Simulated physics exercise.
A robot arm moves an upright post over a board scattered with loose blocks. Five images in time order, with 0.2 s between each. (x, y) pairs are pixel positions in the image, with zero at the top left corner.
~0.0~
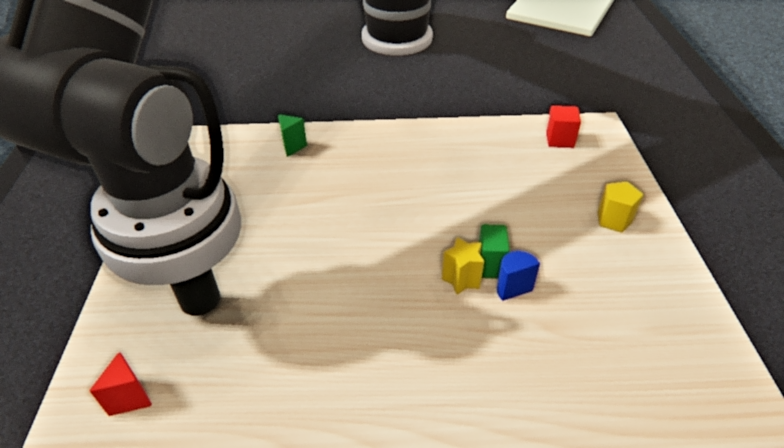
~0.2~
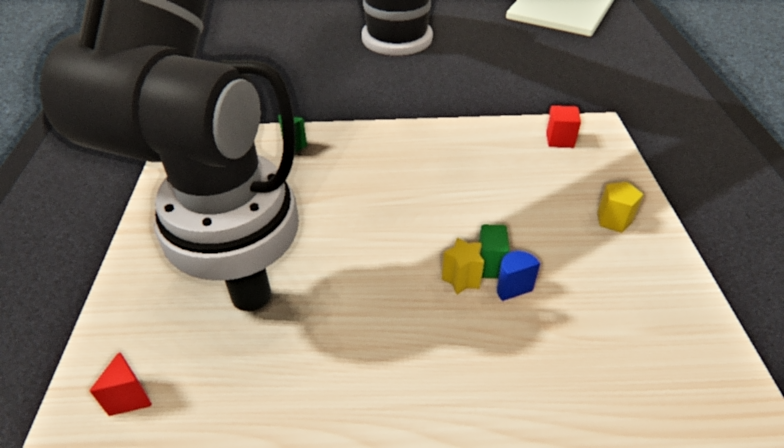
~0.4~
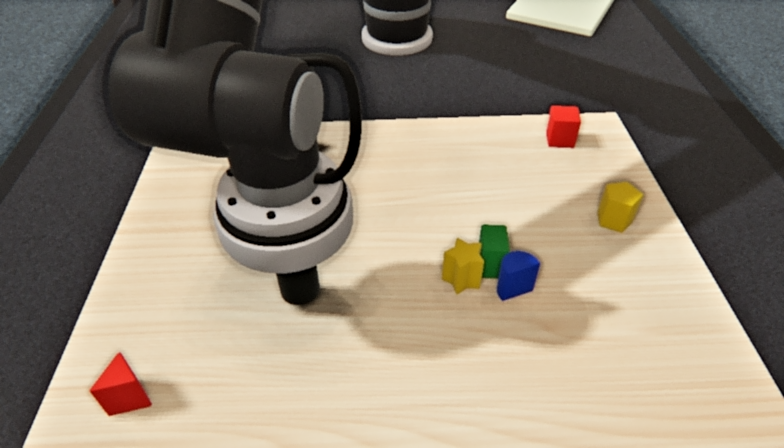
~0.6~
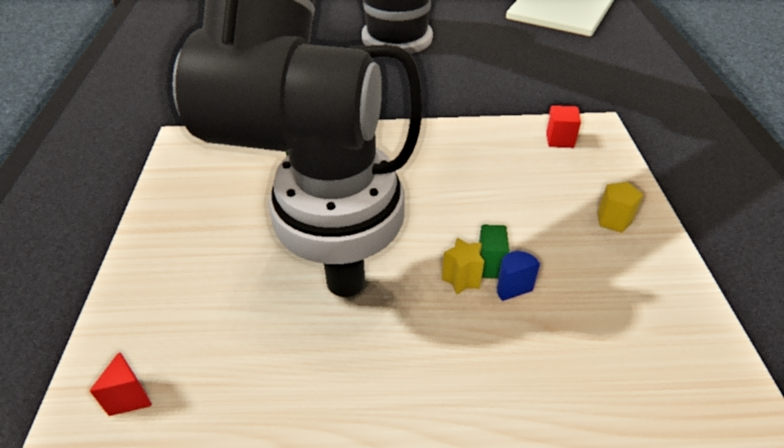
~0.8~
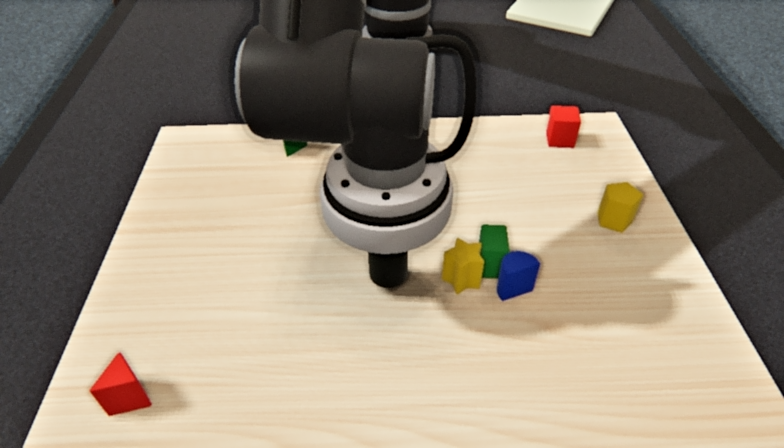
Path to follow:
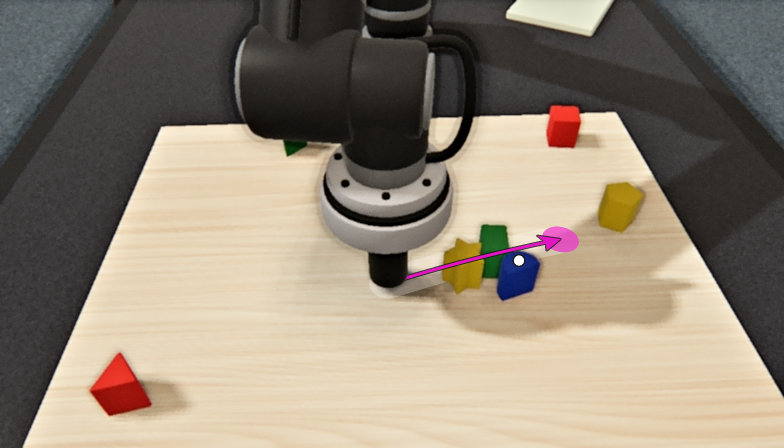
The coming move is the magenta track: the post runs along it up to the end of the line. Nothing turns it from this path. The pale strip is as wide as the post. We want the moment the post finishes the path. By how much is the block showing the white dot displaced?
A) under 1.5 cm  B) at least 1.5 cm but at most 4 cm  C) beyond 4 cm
The correct letter is A.
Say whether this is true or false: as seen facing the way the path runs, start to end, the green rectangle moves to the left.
The claim does not hold.
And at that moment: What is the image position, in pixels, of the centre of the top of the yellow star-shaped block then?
Just about (491, 254).
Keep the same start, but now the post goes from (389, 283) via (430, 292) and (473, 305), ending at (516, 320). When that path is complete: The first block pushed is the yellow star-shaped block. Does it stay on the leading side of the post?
Slid off.
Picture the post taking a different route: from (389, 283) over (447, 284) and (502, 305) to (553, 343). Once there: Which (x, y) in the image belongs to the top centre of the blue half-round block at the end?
Near (569, 259).
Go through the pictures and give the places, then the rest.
Lower end of the post (200, 300), tops of blocks, yellow star-shaped block (465, 251), green rectangle (495, 237), blue half-round block (519, 261), yellow pentagonal block (624, 192), in the first picture.
Post (252, 296), blocks as before, in the second picture.
Post (300, 290), blocks as before, in the third picture.
Post (346, 282), blocks as before, in the fourth picture.
Post (388, 274), yellow star-shaped block (465, 251), green rectangle (495, 237), blue half-round block (519, 261), yellow pentagonal block (624, 192), in the fifth picture.
The drawn path runs from (389, 283) by way of (476, 258) to (561, 239); the dot is on the blue half-round block.
On the path given first. One third of the way, post (449, 257); yellow star-shaped block (479, 254); green rectangle (504, 237), turned 25° anticlockwise.
Two thirds of the way, post (507, 242); yellow star-shaped block (491, 254), turned 50° clockwise; green rectangle (540, 238), turned 45° clockwise; blue half-round block (526, 266).
At the end, post (563, 230); yellow star-shaped block (491, 254), turned 50° clockwise; green rectangle (551, 241), turned 70° clockwise; blue half-round block (526, 266); yellow pentagonal block not moved.
